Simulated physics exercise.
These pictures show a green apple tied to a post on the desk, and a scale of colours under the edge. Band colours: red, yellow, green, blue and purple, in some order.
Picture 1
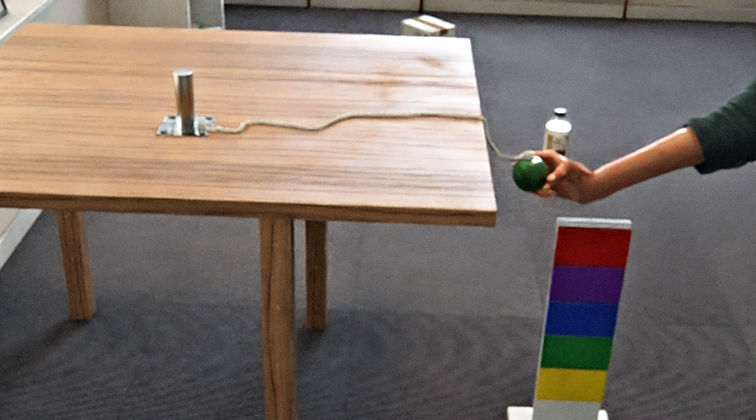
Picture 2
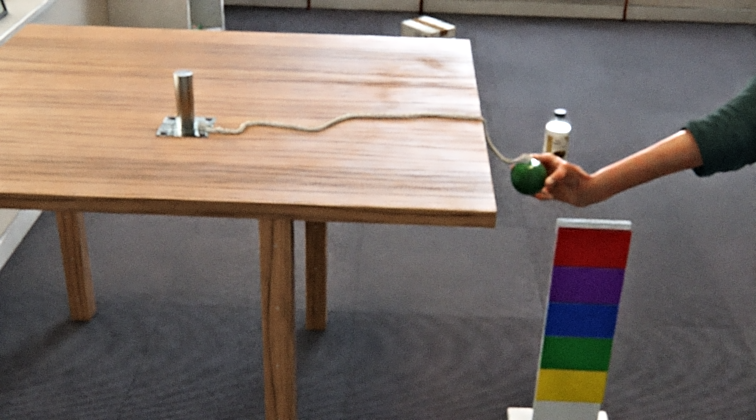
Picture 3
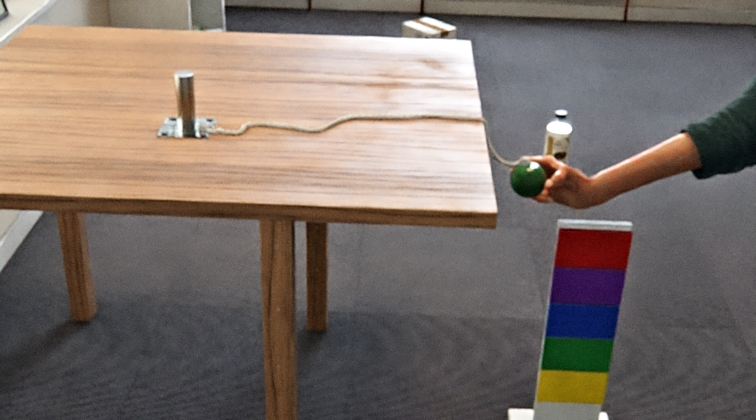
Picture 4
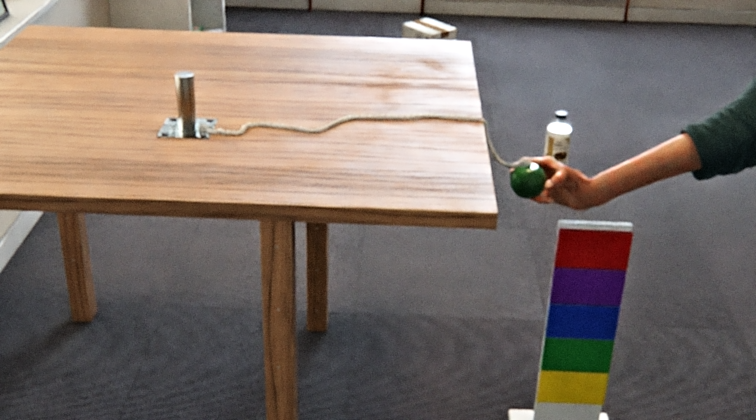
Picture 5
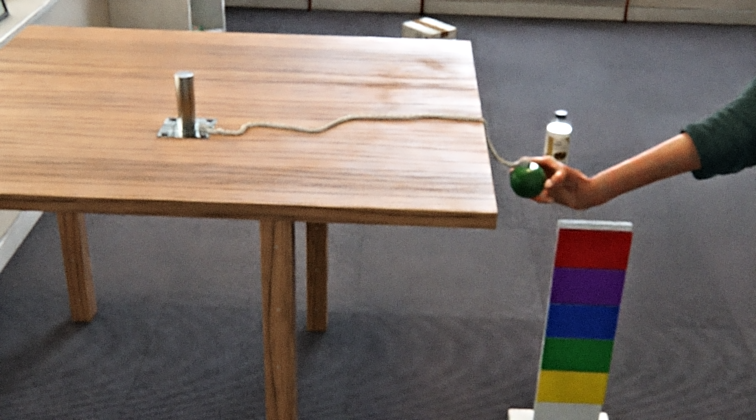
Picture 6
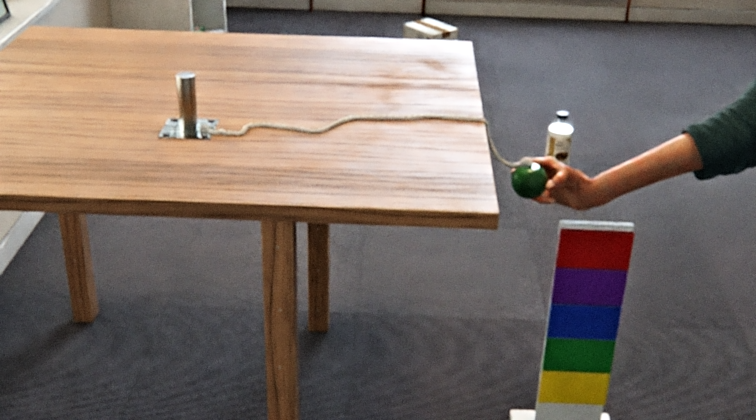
Beside a wooden table, a hand holds a green ball on a cord almost still.
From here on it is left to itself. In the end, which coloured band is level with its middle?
The red band.
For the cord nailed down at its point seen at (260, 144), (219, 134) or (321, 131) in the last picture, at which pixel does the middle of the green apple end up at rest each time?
(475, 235); (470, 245); (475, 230).
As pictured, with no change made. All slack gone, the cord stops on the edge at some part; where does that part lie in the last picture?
Look near (445, 117).
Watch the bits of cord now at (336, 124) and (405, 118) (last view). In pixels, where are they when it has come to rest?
First one close to (371, 126), second close to (448, 126).
A little later, apple near (507, 239); level with red.
Next, apple near (444, 245); level with red.
Later still, apple near (472, 252); level with red.
When it is over, apple near (473, 252); level with red. Its centre hangs level with the red band.
